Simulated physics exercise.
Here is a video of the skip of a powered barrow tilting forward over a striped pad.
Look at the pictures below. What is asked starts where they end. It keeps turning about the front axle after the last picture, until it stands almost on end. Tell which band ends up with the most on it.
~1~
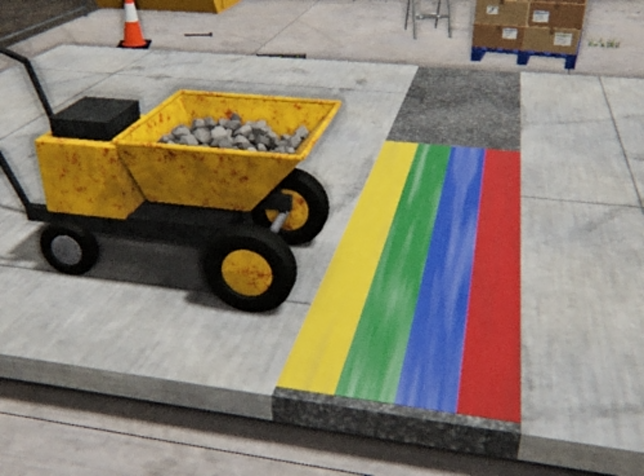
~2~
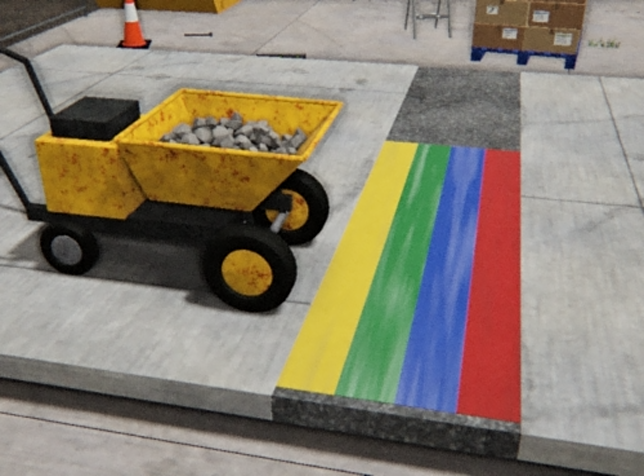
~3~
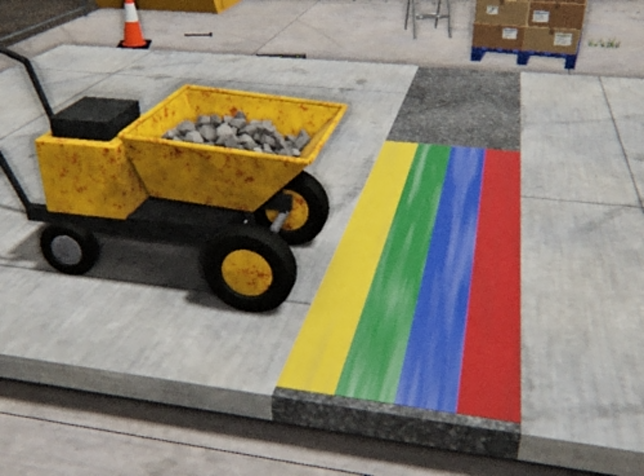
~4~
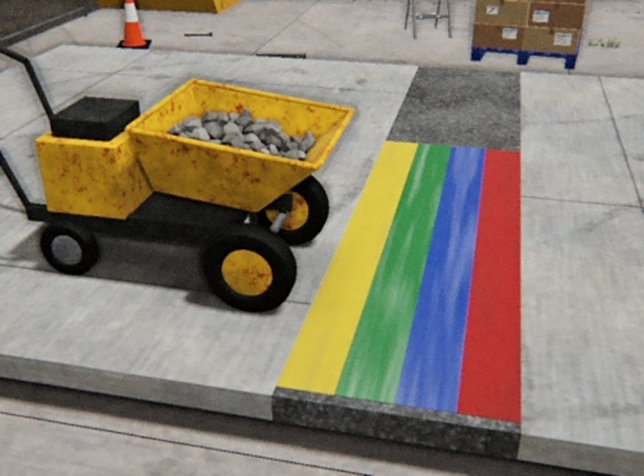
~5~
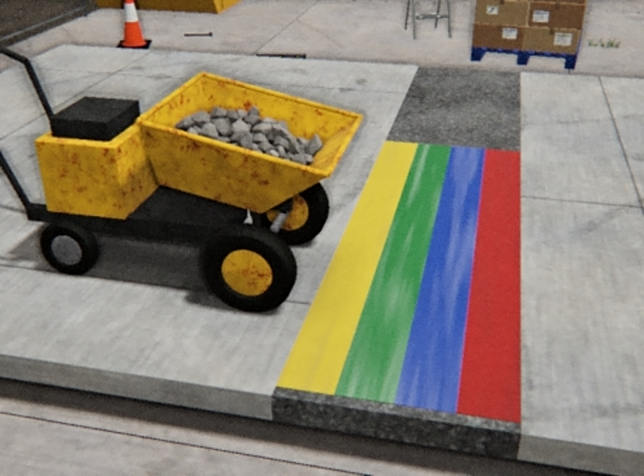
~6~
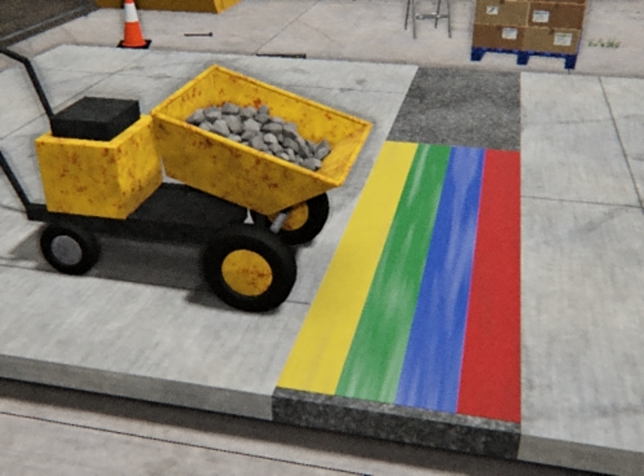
The most ends up on blue.
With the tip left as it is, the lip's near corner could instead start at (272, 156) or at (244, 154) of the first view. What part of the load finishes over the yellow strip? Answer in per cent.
In order, close to 0 and 20 in a hundred.
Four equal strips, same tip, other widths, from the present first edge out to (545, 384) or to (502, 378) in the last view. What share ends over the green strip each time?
Shares: About 20 per cent; about 10 per cent.
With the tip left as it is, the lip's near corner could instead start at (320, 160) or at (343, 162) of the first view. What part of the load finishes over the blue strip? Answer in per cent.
First some 30, then 30 per cent.
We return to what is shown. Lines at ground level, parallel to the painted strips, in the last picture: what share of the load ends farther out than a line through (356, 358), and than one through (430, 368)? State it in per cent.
I'd say some 70 in a hundred, and after that 30 in a hundred.
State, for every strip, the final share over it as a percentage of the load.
Estimated shares: Yellow strip 0 %, green strip 15 %, blue strip 35 %, red strip 15 %.
Shortly afterwards, skip tipped steeply; the whole lot in the skip.
Next, skip tipped right over; the bulk in the skip; a little over the green strip; a little over the blue strip; only a few over the red strip.
Some moments later, skip tipped right over; near a third in the skip; a little over the green strip; near a third over the blue strip; a little over the red strip; only a few off the paint.
In the end, skip tipped right over; near a third in the skip; none at all over the yellow strip; a little over the green strip; near a third over the blue strip; a little over the red strip; only a few off the paint.
